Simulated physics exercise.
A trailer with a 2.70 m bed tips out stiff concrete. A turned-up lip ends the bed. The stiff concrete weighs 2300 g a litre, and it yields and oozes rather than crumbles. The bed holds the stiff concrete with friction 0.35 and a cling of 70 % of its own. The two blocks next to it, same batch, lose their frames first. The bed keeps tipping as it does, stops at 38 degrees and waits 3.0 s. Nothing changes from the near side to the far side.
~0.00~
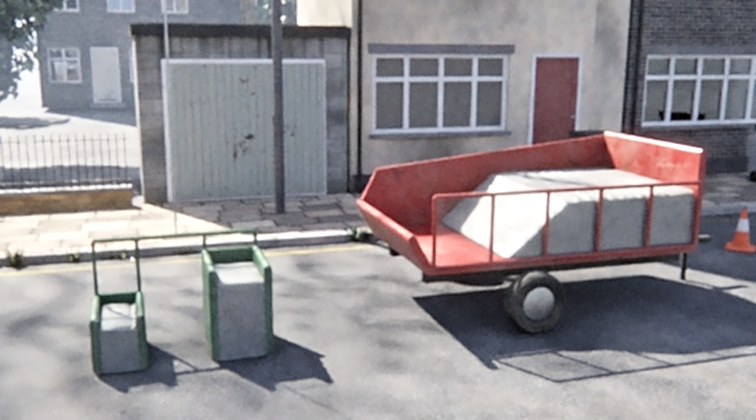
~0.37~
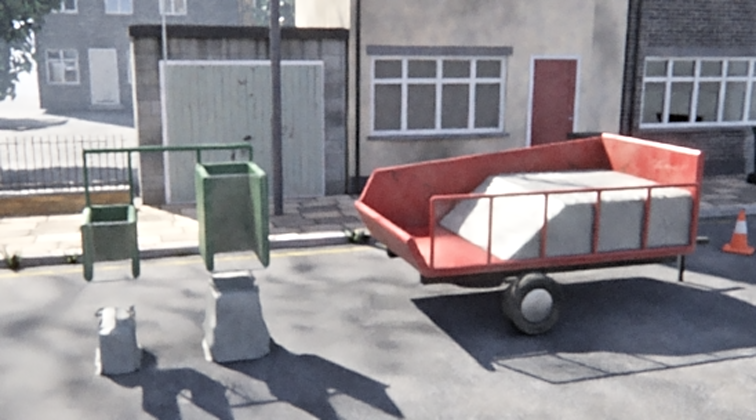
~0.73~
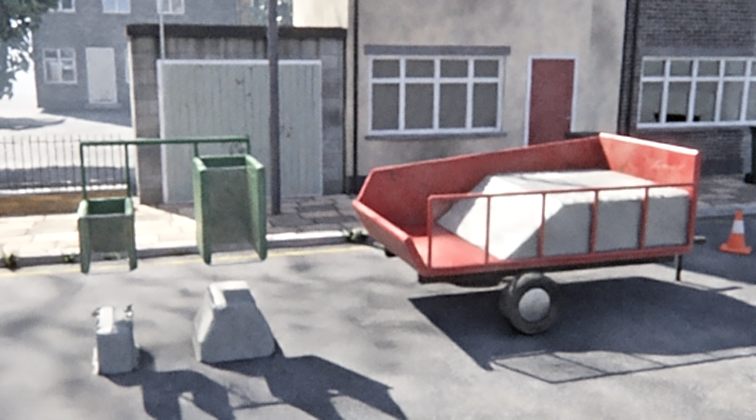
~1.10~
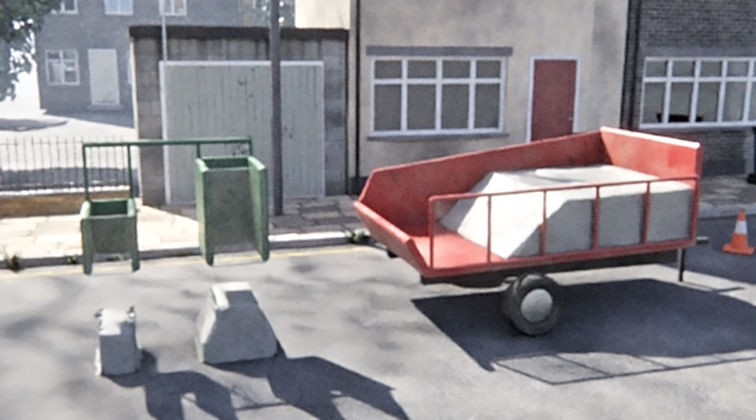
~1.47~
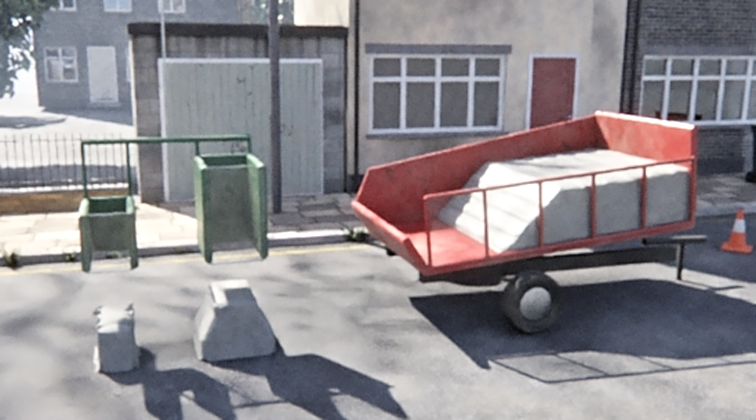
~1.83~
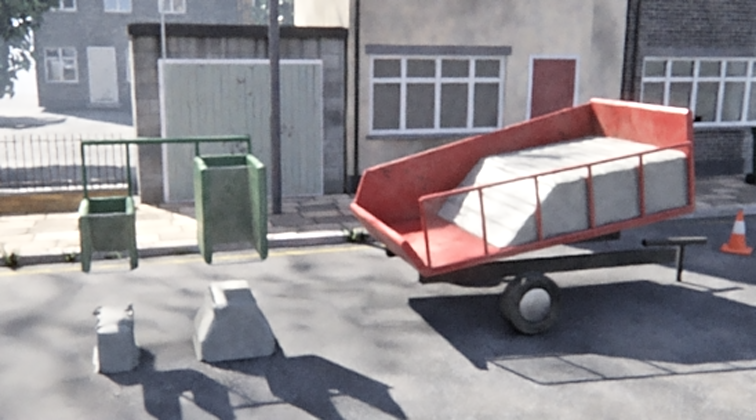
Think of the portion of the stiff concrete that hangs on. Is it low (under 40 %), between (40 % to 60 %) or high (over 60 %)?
Expect between, that is 40 % to 60 %.
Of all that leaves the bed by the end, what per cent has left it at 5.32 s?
About 40 %.
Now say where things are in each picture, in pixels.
Top of the high end at (700, 154), tilt 0 degrees; foremost bit of the stiff concrete at (510, 257); block heights 36 cm, 66 cm (left to right), in the first picture.
Top of the high end at (698, 156), tilt 0 degrees; foremost bit of the stiff concrete at (508, 258); block heights 36 cm, 58 cm (left to right), in the second picture.
Top of the high end at (695, 156), tilt 0 degrees; foremost bit of the stiff concrete at (506, 258); block heights 36 cm, 49 cm (left to right), in the third picture.
Top of the high end at (696, 149), tilt 2 degrees; foremost bit of the stiff concrete at (508, 256); block heights 36 cm, 49 cm (left to right), in the fourth picture.
Top of the high end at (691, 130), tilt 5 degrees; foremost bit of the stiff concrete at (506, 247); block heights 36 cm, 49 cm (left to right), in the fifth picture.
Top of the high end at (686, 115), tilt 9 degrees; foremost bit of the stiff concrete at (505, 244); block heights 36 cm, 49 cm (left to right), in the sixth picture.
After 2.87 s, the tilt is 18 degrees and 100 % is on the bed.
After 4.09 s, the tilt is 30 degrees and 100 % is on the bed.
After 5.32 s, the tilt is 38 degrees and 81 % is on the bed.
After 6.54 s, the tilt is 38 degrees and 52 % is on the bed.
After 8.03 s, the tilt is 38 degrees and 52 % is on the bed.
